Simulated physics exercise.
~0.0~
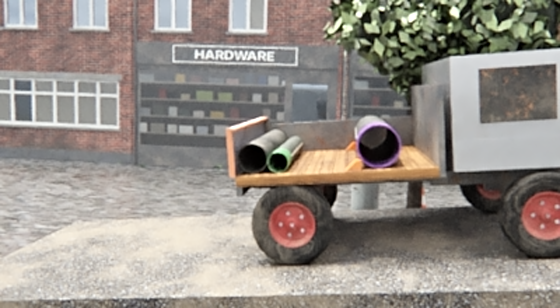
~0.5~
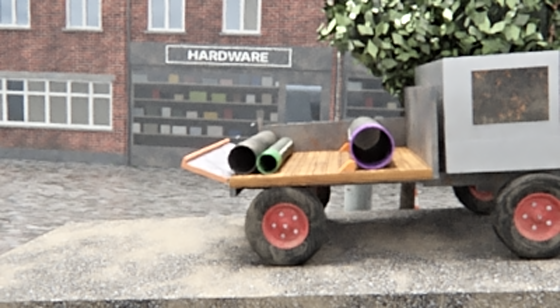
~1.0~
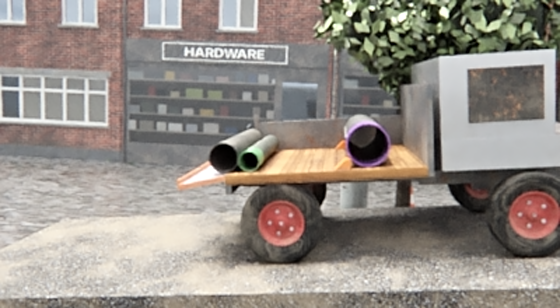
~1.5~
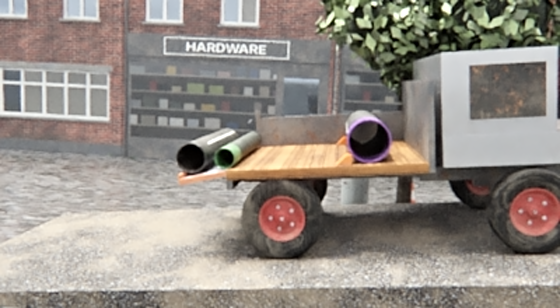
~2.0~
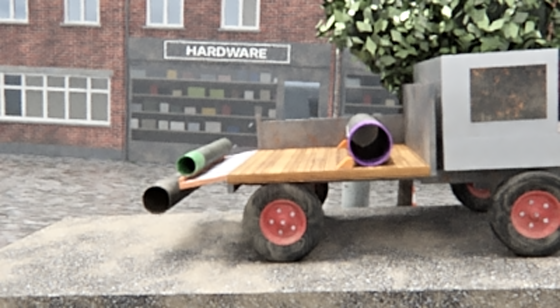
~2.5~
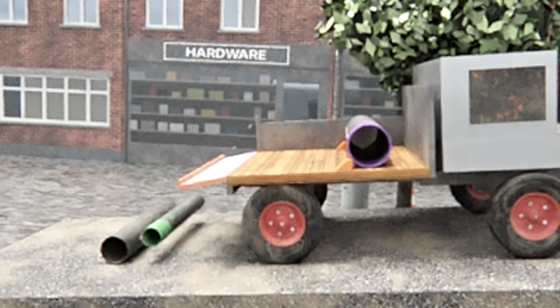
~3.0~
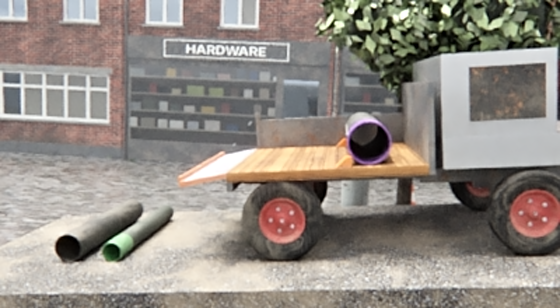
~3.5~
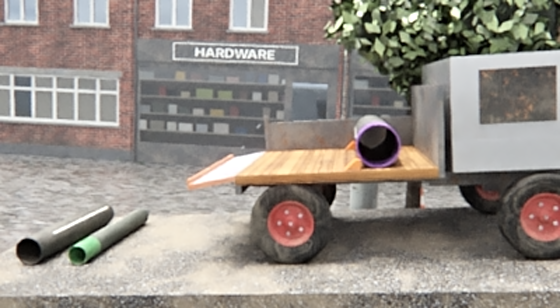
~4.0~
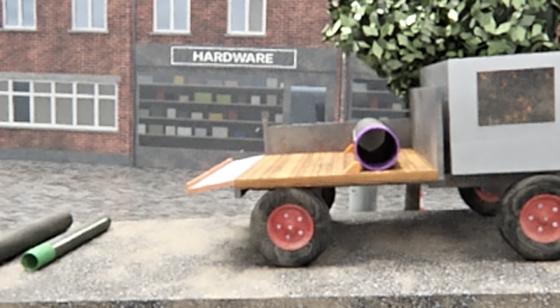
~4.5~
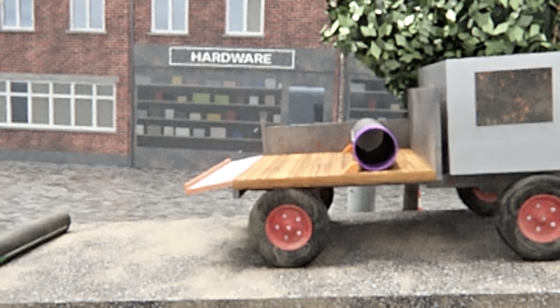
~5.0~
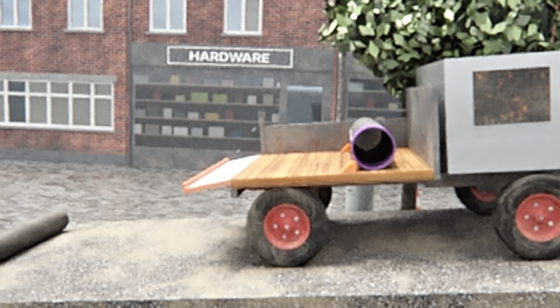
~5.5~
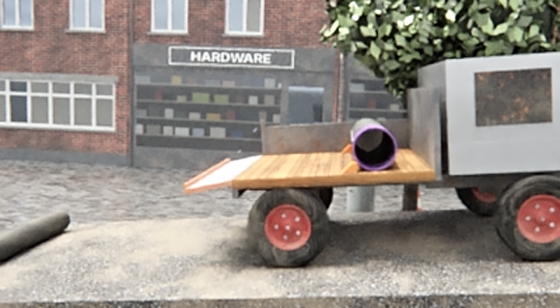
At first, three hollow pipes lie on the wooden bed of a truck parked in front of a brick hardware store, one rimmed purple, one rimmed green and one plain dark. The tailgate at the left swings down, and the dark and green pipes roll left across the bed and onto it. The dark pipe drops off the edge first, and the green one follows it to the ground. Both keep rolling left over the gritty surface, until the green one leaves view. At the end, part of the dark pipe rests at the left edge, while the purple one remains on the bed.
